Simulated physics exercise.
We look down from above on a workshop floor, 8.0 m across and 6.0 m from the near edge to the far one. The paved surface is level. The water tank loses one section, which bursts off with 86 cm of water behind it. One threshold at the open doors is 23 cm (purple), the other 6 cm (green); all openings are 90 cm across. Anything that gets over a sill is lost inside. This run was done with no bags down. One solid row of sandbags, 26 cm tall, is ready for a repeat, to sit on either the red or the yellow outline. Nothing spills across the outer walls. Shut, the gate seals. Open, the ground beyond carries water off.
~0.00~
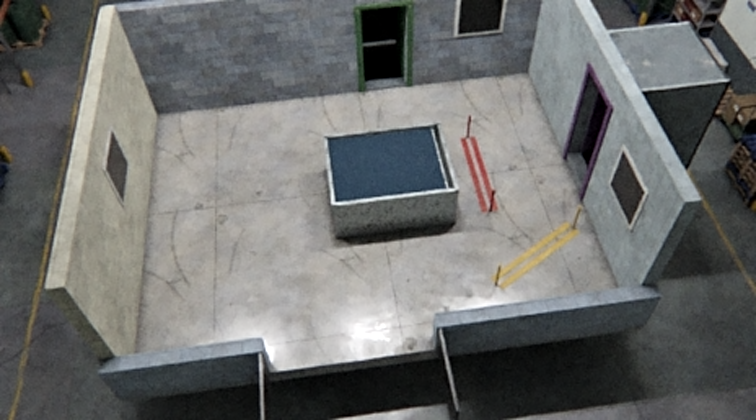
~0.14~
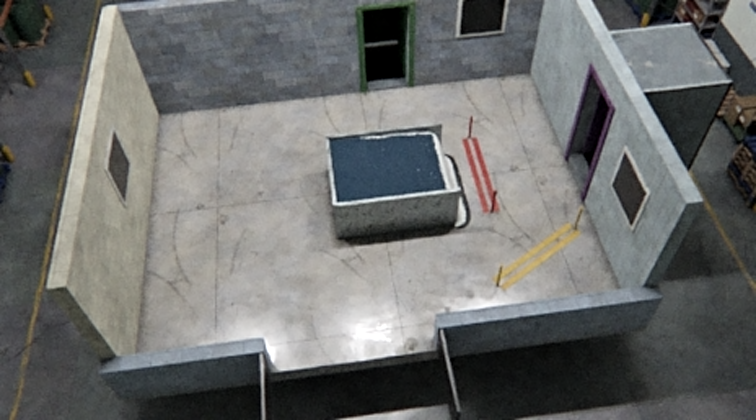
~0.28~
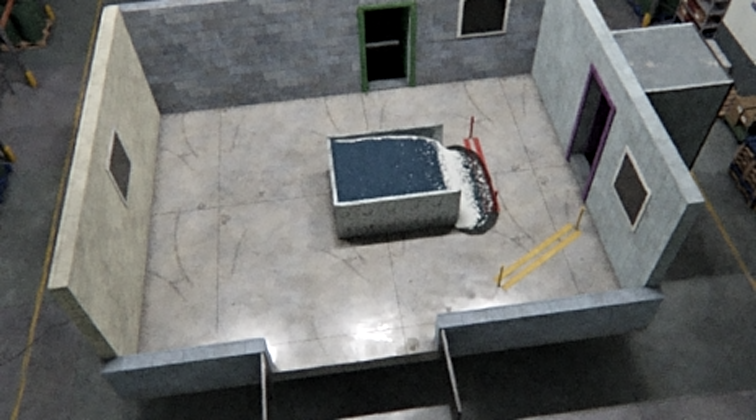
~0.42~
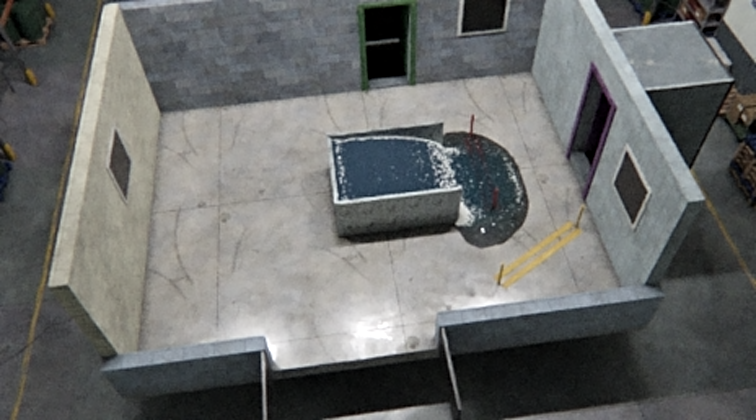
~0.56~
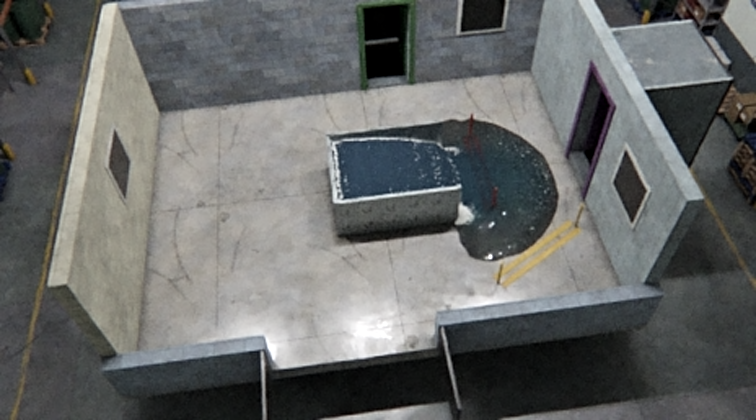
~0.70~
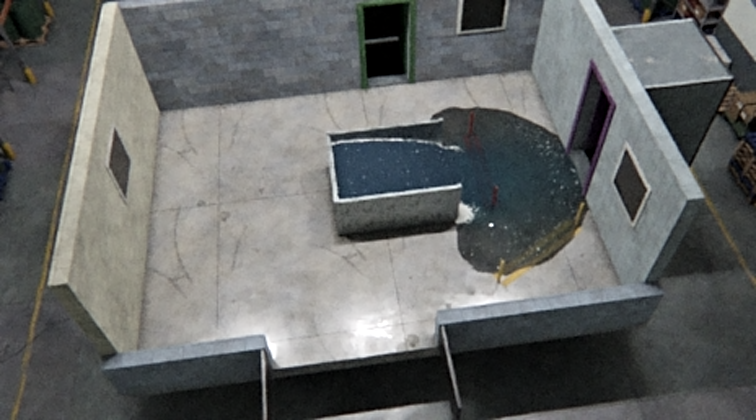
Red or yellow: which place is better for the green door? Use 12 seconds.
Yellow.
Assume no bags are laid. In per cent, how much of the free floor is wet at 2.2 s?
Wet share: Near 25 %.
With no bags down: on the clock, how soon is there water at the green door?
Green door: 3.0 s.
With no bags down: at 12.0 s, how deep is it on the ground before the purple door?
Depth: Approx. 3.5 cm.
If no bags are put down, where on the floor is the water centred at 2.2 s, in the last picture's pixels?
The water's centre sits near (497, 183).
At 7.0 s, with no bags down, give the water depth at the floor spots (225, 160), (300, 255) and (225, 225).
Taking the spots in order, 3, 4 and 4 cm.
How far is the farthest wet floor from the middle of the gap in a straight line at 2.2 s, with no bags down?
Call it close to 3.8 m.
After 1.4 s water covers 25 % of the floor and is deepest (48 cm) near (572, 175) in the run without bags; in at the green door, 0 L with no bags, 0 L with the row on red, 0 L on yellow.
After 2.2 s water covers 25 % of the floor and is deepest (45 cm) near (531, 75) in the run without bags; in at the green door, 0 L with no bags, 27 L with the row on red, 0 L on yellow.
After 3.5 s water covers 50 % of the floor and is deepest (27 cm) near (627, 307) in the run without bags; in at the green door, 0 L with no bags, 72 L with the row on red, 0 L on yellow.
After 7.0 s water covers 95 % of the floor and is deepest (13 cm) near (152, 197) in the run without bags; in at the green door, 1 L with no bags, 100 L with the row on red, 6 L on yellow.
After 12.0 s water covers 100 % of the floor and is deepest (10 cm) near (326, 205) in the run without bags; in at the green door, 1 L with no bags, 110 L with the row on red, 8 L on yellow.
